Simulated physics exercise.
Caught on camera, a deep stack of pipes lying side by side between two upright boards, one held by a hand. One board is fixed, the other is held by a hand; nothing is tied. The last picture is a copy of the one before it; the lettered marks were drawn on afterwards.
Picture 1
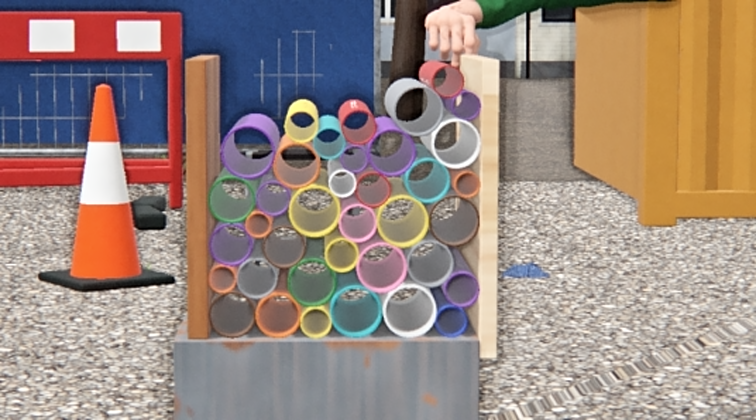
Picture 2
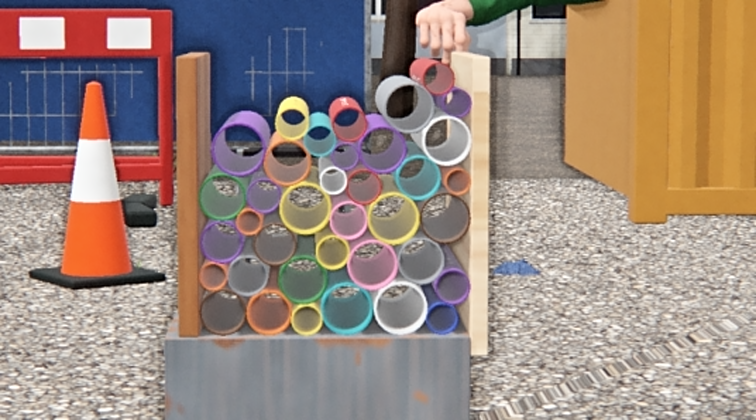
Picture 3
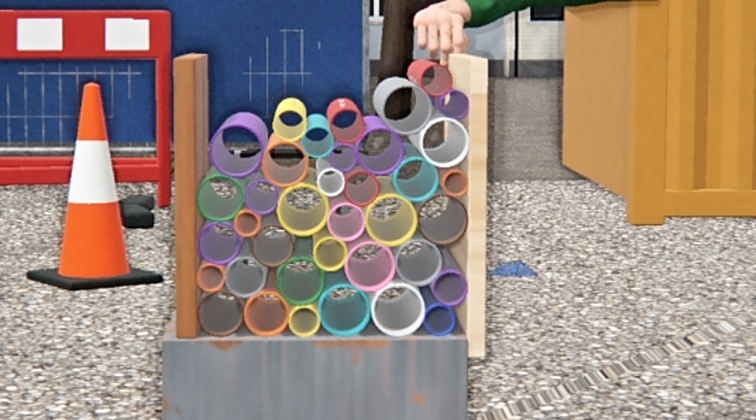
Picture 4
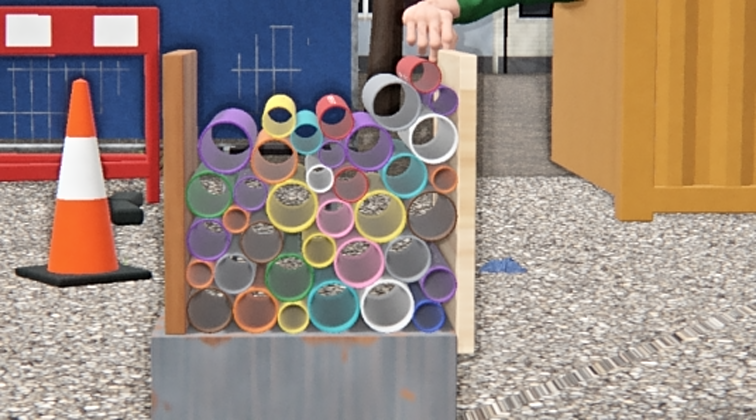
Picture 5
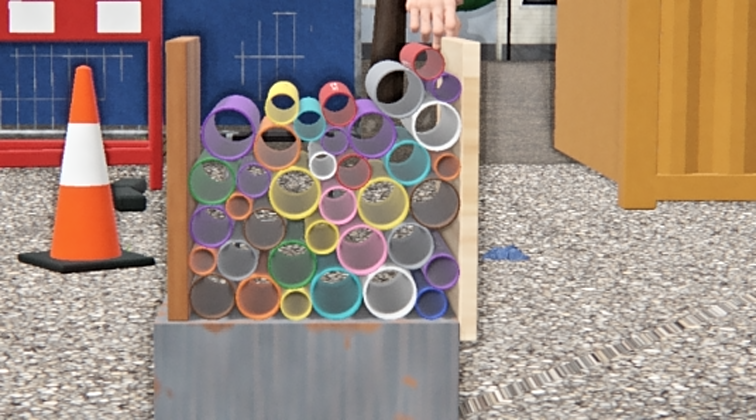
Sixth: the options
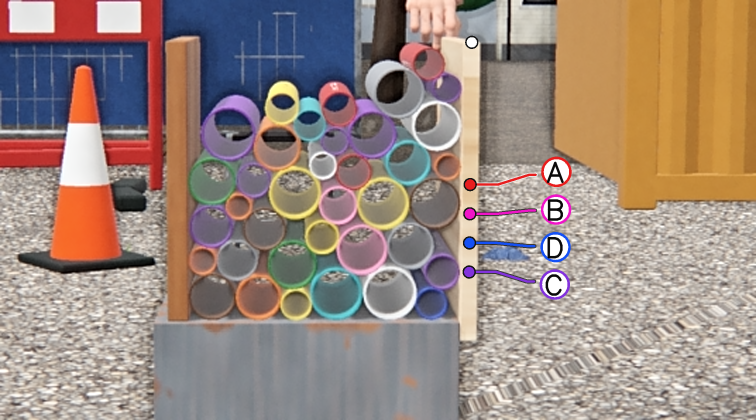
A deep stack of colourful pipes sat between two upright boards, a hand staying at the top right by a red one, while the whole view shifted slightly and nothing in the pile visibly moved.
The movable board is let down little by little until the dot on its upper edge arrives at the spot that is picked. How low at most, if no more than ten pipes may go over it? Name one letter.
The last mark within the limit is C.
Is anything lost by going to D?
At D: Yes.
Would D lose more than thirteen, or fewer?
At D, fewer than thirteen.
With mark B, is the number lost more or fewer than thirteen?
At B, fewer than thirteen.
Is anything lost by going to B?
At B: Yes.
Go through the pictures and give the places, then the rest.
An orange pipe (258, 225); a purple pipe (273, 199); a grey pipe (419, 111), in the first frame.
A grey pipe (409, 108); a purple pipe (457, 103), in the second frame.
Side board (464, 194); a brown pipe (221, 314), in the third frame.
A blue pipe (429, 317); a yellow pipe (320, 251), in the fourth frame.
A yellow pipe (383, 204); an orange pipe (238, 207); a purple pipe (254, 181), in the fifth frame.
On the copy, A at (470, 185); B at (470, 214); C at (469, 272); D at (470, 243); the white dot at (472, 42).
On C. First, top of the board (461, 137).
Then, top of the board (460, 241).
Finally, top of the board (460, 271), nine out over the board.
By contrast, A about four out over the board; B about five out over the board; D about five out over the board.
